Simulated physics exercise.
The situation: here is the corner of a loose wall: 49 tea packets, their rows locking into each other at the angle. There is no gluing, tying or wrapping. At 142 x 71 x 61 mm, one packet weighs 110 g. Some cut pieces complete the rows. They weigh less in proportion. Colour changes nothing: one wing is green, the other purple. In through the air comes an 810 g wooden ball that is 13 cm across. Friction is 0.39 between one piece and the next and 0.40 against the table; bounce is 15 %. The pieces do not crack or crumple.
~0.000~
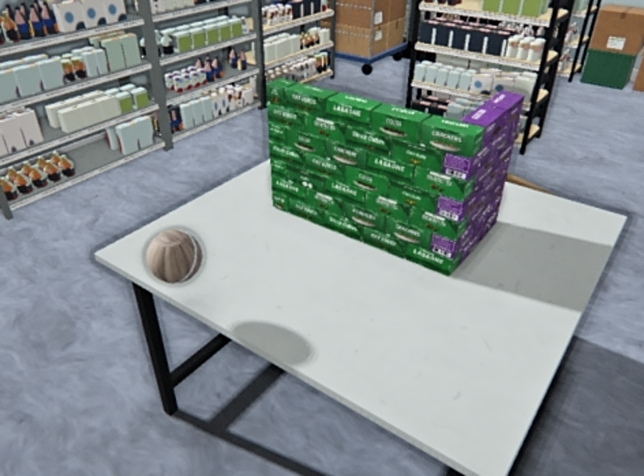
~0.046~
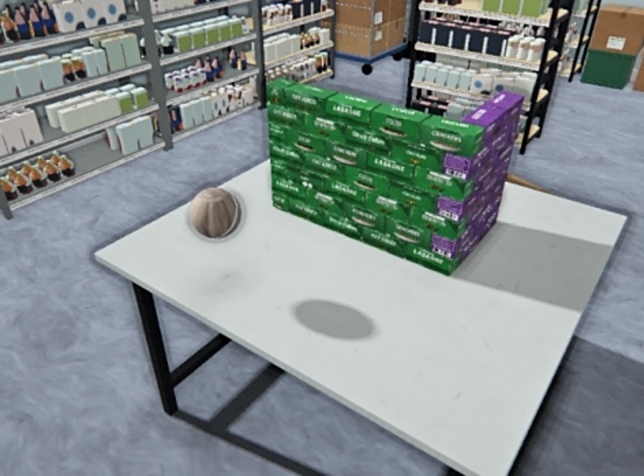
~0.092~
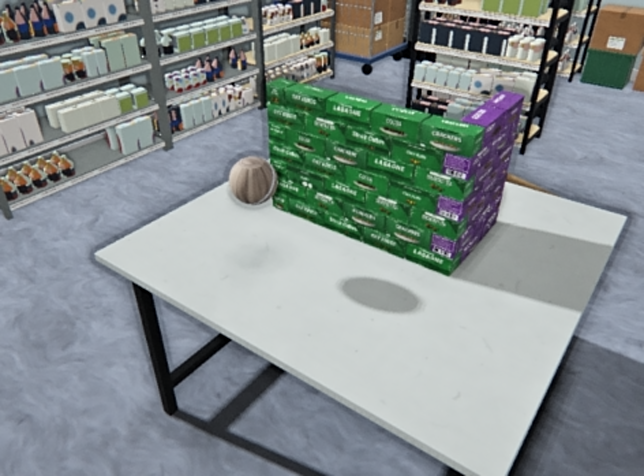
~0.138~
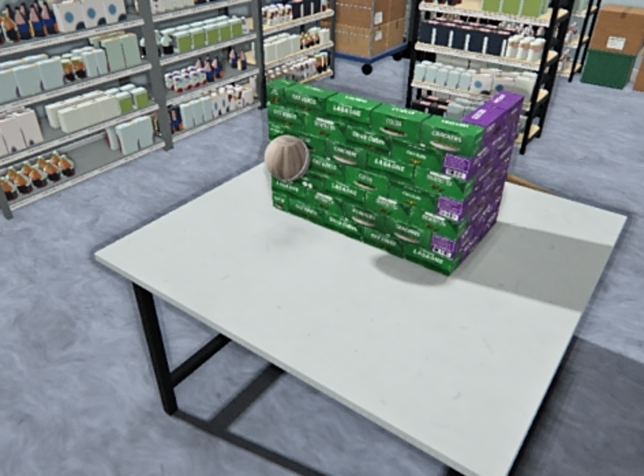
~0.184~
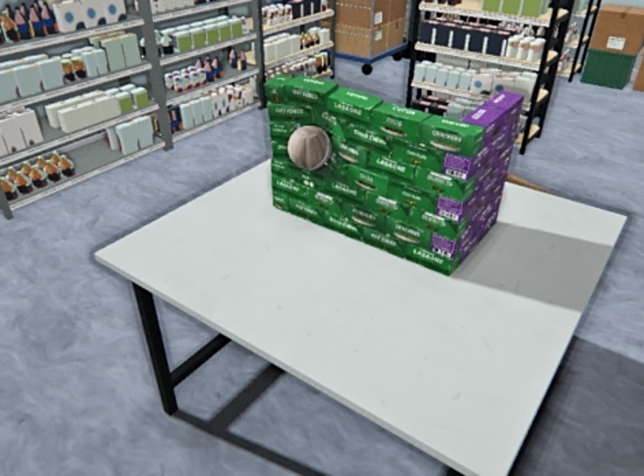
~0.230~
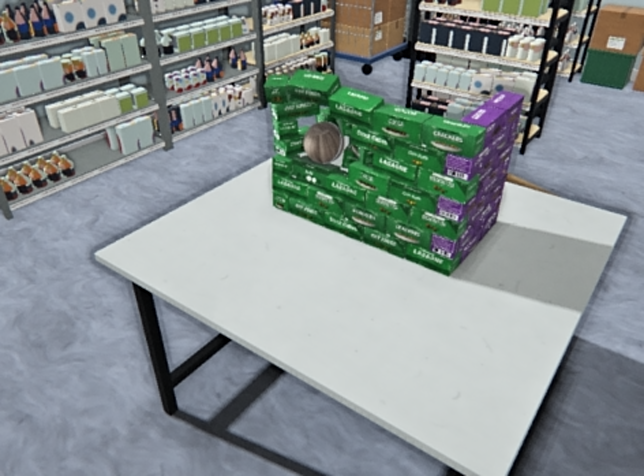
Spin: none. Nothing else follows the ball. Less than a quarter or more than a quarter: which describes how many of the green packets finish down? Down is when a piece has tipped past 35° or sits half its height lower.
Finishing down: Upwards of a quarter.
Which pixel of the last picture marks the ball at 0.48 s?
(374, 152), roughly.
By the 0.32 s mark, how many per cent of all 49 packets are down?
10 per cent at that moment.
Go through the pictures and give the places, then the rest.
In the first picture (pixels give the middle of a visible side), ball (175, 257) 47 cm from contact, 3.4 m/s; top green packet (275, 96); top purple packet (484, 115); none has stirred.
In the second picture, ball (216, 213) 33 cm from contact, 3.3 m/s; top green packet (275, 96).
In the third picture, ball (254, 181) 18 cm from contact, 3.2 m/s; top green packet (275, 96).
In the fourth picture, ball (287, 159) 38 mm from contact, 3.1 m/s; top green packet (275, 96).
In the fifth picture, ball (310, 148) after contact, 1.9 m/s; top green packet (275, 95) 9° from how it stood; steepest lean 9°, the packet at (305, 98); movement in 13 of them.
In the sixth picture, ball (324, 143) after contact, 1.6 m/s; top green packet (276, 95) 12° from how it stood; top purple packet (484, 115); steepest lean 25°, the packet at (309, 96); movement in 19 of them.
After 0.32 s, ball still moving; 4 of the 32 green packets down (4 of 49 in all colours); top green packet 26° from how it stood.
After 0.48 s, ball still moving; 10 of the 32 green packets down (10 of 49 in all colours); top green packet on its side.
After 0.88 s, ball still moving; 12 of the 32 green packets down (12 of 49 in all colours); top green packet on its side.
In the end (1.8 s), ball rolling away; 12 of the 32 green packets down (12 of 49 in all colours); top green packet on its side; top purple packet unmoved. That is 38 per cent. From the last view, middles, top green packet near (259, 203), top purple packet near (482, 126).
